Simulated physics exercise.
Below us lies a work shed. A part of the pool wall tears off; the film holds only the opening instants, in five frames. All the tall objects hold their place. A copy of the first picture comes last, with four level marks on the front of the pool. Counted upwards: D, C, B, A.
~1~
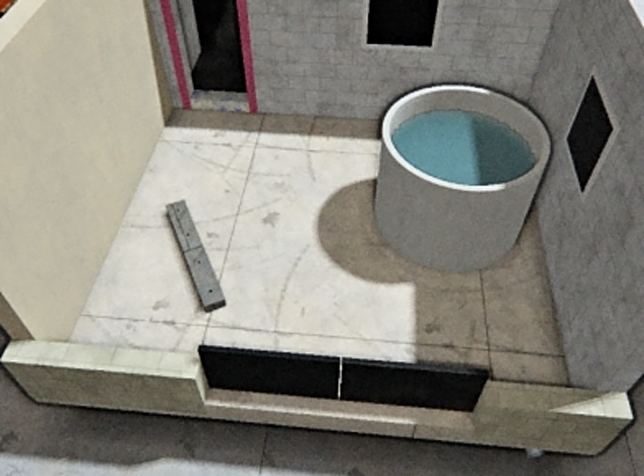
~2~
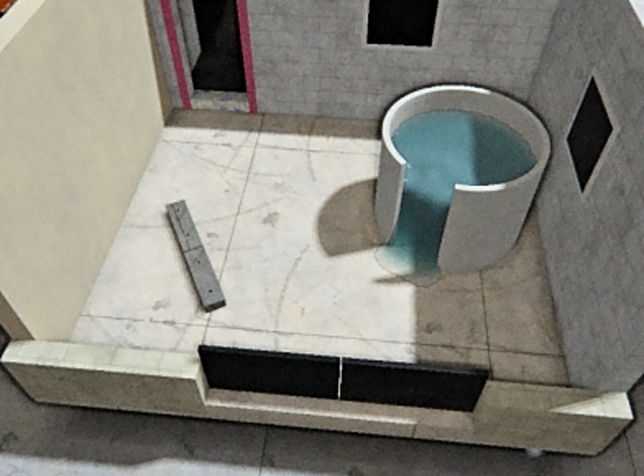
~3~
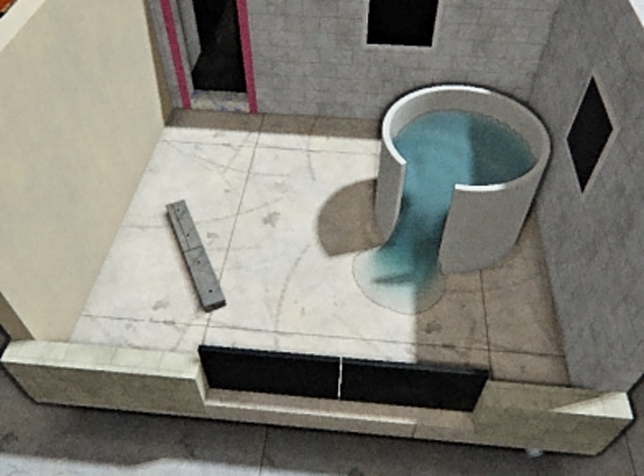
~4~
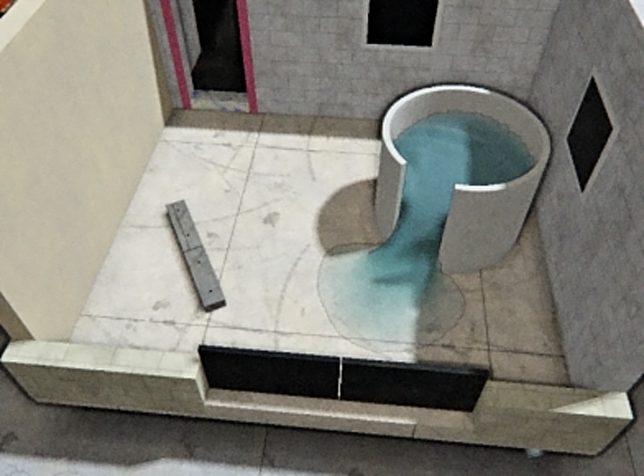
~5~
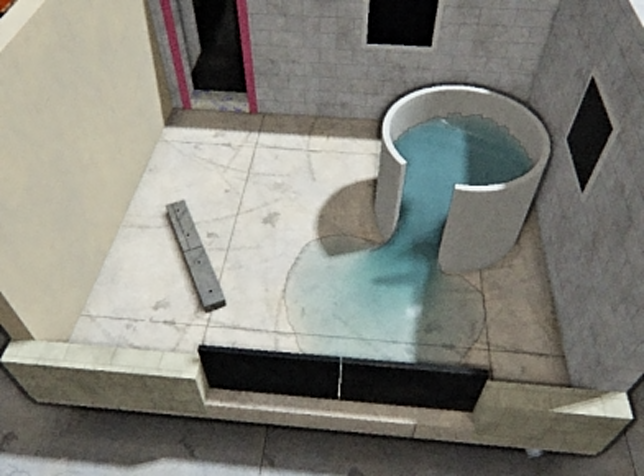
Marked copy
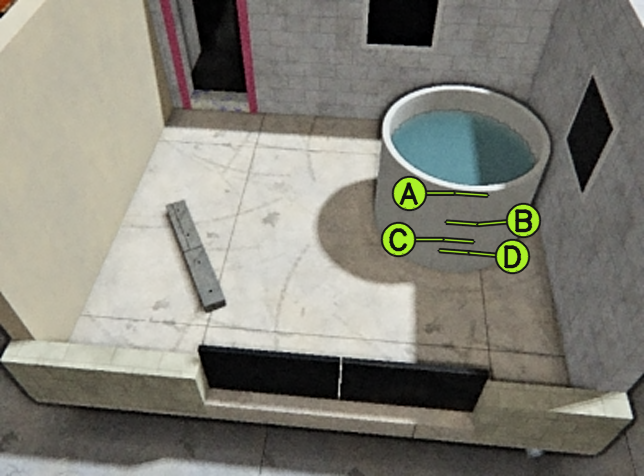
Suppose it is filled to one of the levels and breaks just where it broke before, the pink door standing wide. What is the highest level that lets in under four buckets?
Take B.
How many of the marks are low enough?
Three.
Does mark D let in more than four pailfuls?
No, not at all.
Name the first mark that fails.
The answer is A.
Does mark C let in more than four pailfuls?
No.
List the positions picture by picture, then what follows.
The first picture shows water in the pool at rest, its middle at (461, 153); foot of the pink doorway at (221, 110); shut gate at (341, 365).
In the second picture, 1 % of the ground under water, visible out to (381, 251).
In the third picture, 3 % of the ground under water, visible out to (390, 301).
In the fourth picture, 8 % of the ground under water, visible out to (331, 301).
In the fifth picture, 14 % of the ground under water, visible out to (297, 307).
In lime, A at (470, 194); B at (462, 223); C at (457, 240); D at (454, 251); from the bottom up D, C, B, A.
With A, about 11 bucketfuls get in.
With B, a splash gets over, under a bucket.
With C, nothing gets over.
With D, nothing gets over.
